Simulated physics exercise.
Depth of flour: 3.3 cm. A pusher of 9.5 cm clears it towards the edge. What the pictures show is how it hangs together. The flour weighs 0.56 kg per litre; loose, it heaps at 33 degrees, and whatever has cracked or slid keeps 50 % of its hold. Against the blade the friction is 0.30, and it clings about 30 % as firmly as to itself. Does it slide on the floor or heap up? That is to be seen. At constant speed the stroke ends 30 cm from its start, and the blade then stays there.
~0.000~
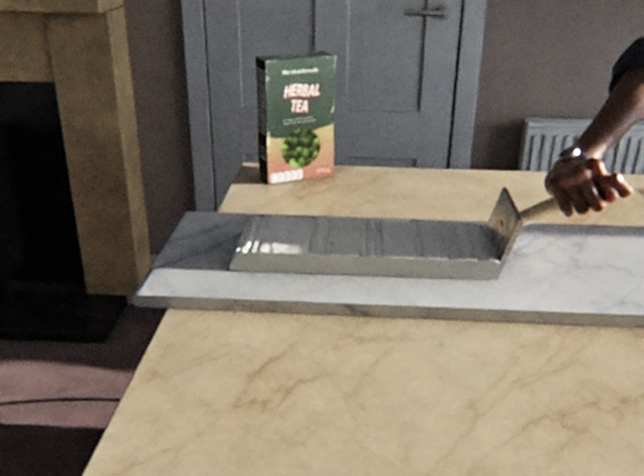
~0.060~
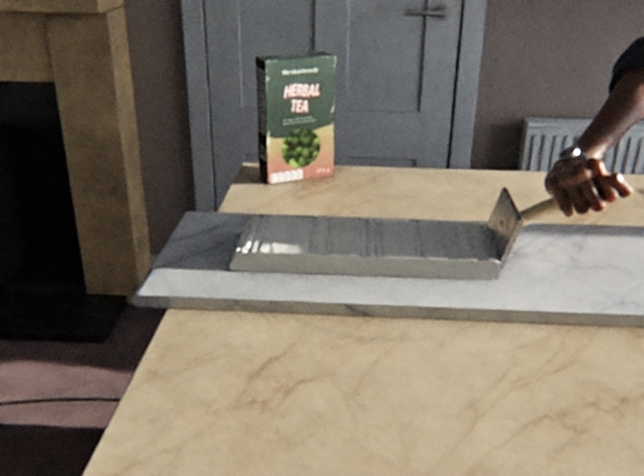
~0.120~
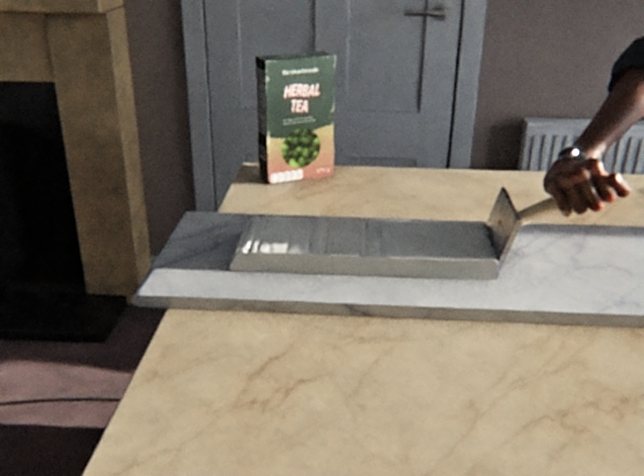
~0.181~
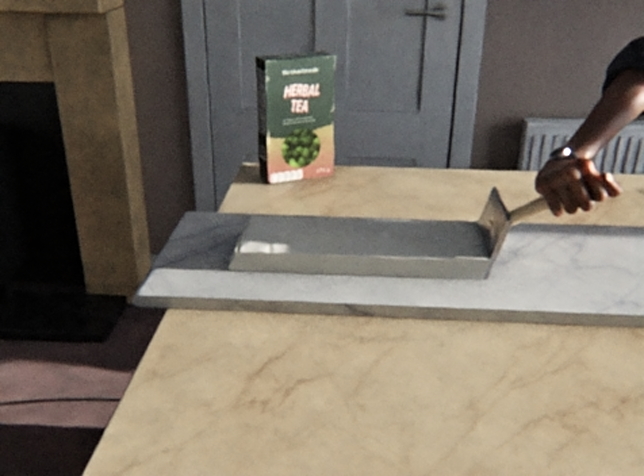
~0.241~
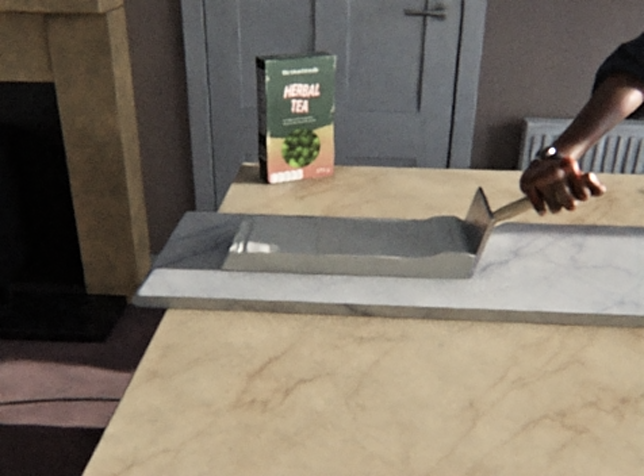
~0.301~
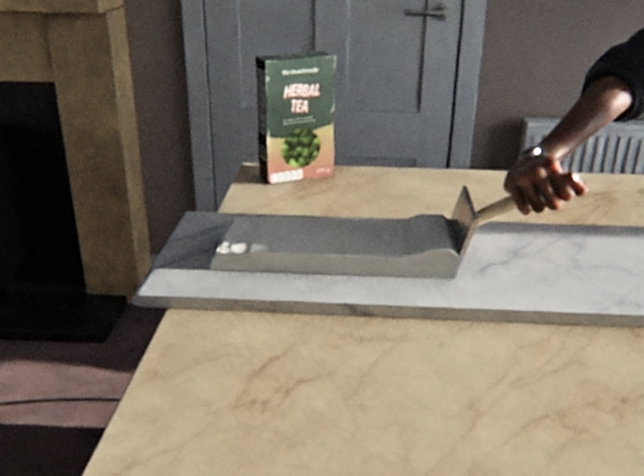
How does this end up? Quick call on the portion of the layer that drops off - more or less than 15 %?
More, I would say.
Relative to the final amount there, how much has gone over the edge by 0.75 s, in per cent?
It comes to about 30 percent.
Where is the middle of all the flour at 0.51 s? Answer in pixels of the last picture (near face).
The middle sits at about (284, 262).
By 0.51 s, 0 % has gone over the edge.
By 0.75 s, 9 % has gone over the edge.
By 0.99 s, 33 % has gone over the edge.
By 1.23 s, 33 % has gone over the edge.
By 1.29 s, at the end, 33 % has gone over the edge.
